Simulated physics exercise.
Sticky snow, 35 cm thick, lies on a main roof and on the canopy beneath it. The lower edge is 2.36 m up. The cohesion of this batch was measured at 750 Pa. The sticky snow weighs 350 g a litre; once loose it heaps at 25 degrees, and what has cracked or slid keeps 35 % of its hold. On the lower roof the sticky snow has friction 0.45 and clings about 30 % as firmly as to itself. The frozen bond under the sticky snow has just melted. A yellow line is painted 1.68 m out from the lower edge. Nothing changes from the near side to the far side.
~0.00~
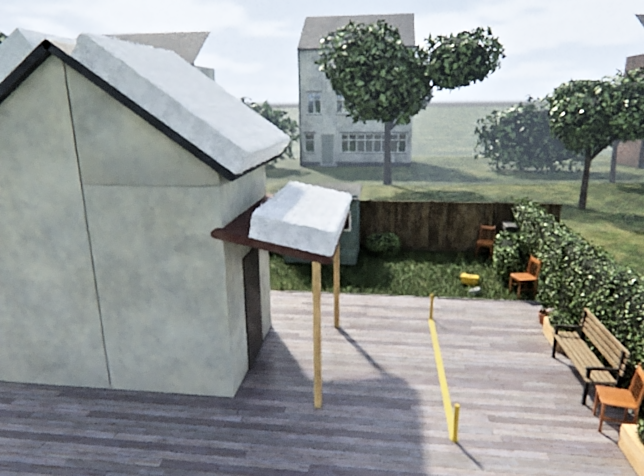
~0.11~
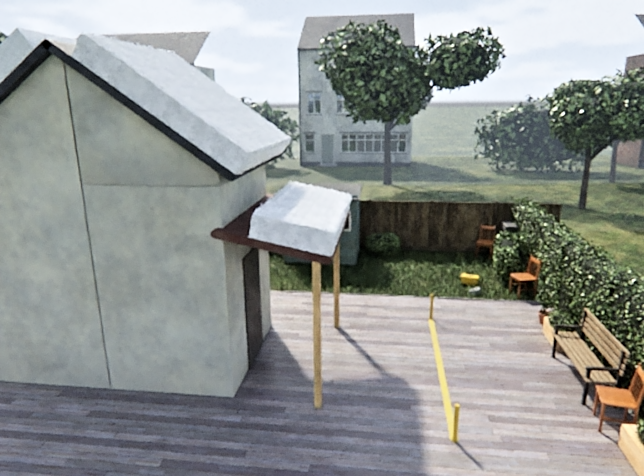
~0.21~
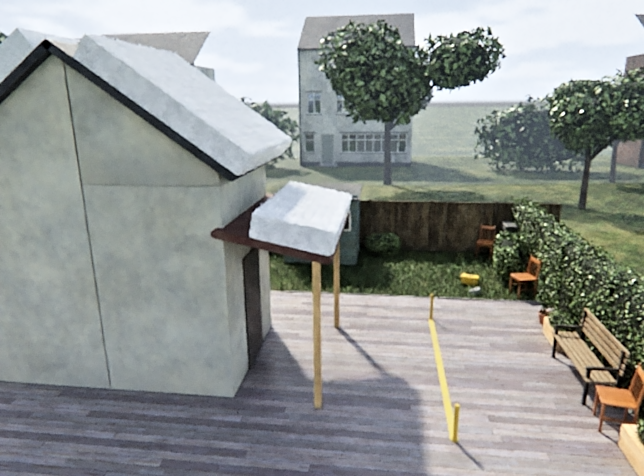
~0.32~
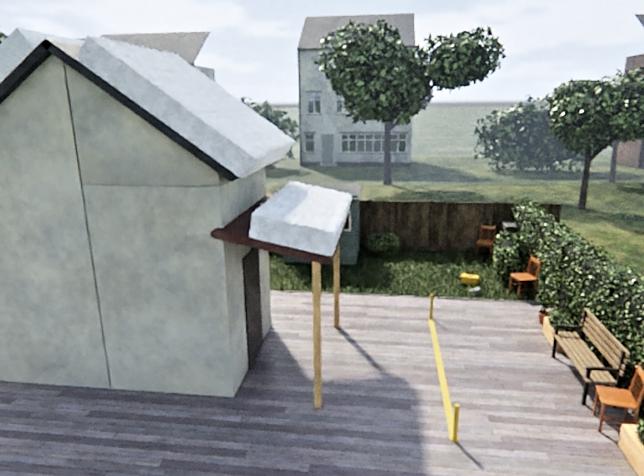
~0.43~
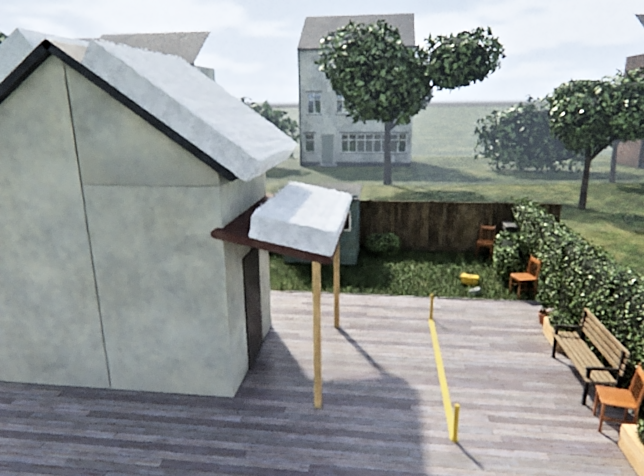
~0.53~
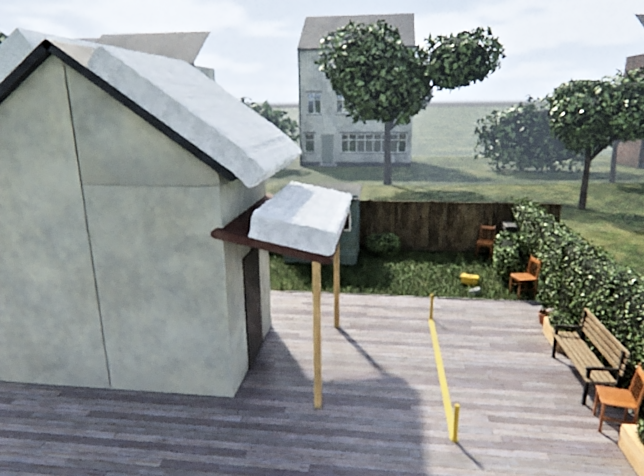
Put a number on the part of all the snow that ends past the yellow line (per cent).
Close to 15 per cent.
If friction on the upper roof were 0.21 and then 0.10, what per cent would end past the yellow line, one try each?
In turn about 35 %, 45 %.
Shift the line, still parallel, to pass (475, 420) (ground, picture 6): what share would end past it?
In that case some 8 per cent.
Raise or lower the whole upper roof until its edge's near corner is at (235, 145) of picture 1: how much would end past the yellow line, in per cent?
In that case some 35 per cent.
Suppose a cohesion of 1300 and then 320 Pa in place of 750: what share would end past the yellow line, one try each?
In turn about 5 %, 35 %.
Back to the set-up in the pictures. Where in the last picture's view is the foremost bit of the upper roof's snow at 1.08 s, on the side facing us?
Near (302, 209).
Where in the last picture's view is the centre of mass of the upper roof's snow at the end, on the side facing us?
Near (389, 354).
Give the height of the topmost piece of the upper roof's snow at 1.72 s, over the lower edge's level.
Roughly 1.5 m.
By 1.08 s, none is below the lower edge and 0 % is past the line.
By 1.72 s, 2 % is below the lower edge and 0 % is past the line.
By 2.36 s, 45 % is below the lower edge and 3 % is past the line.
By 3.00 s, 61 % is below the lower edge and 15 % is past the line.
By 5.80 s, at the end, 63 % is below the lower edge and 15 % is past the line.
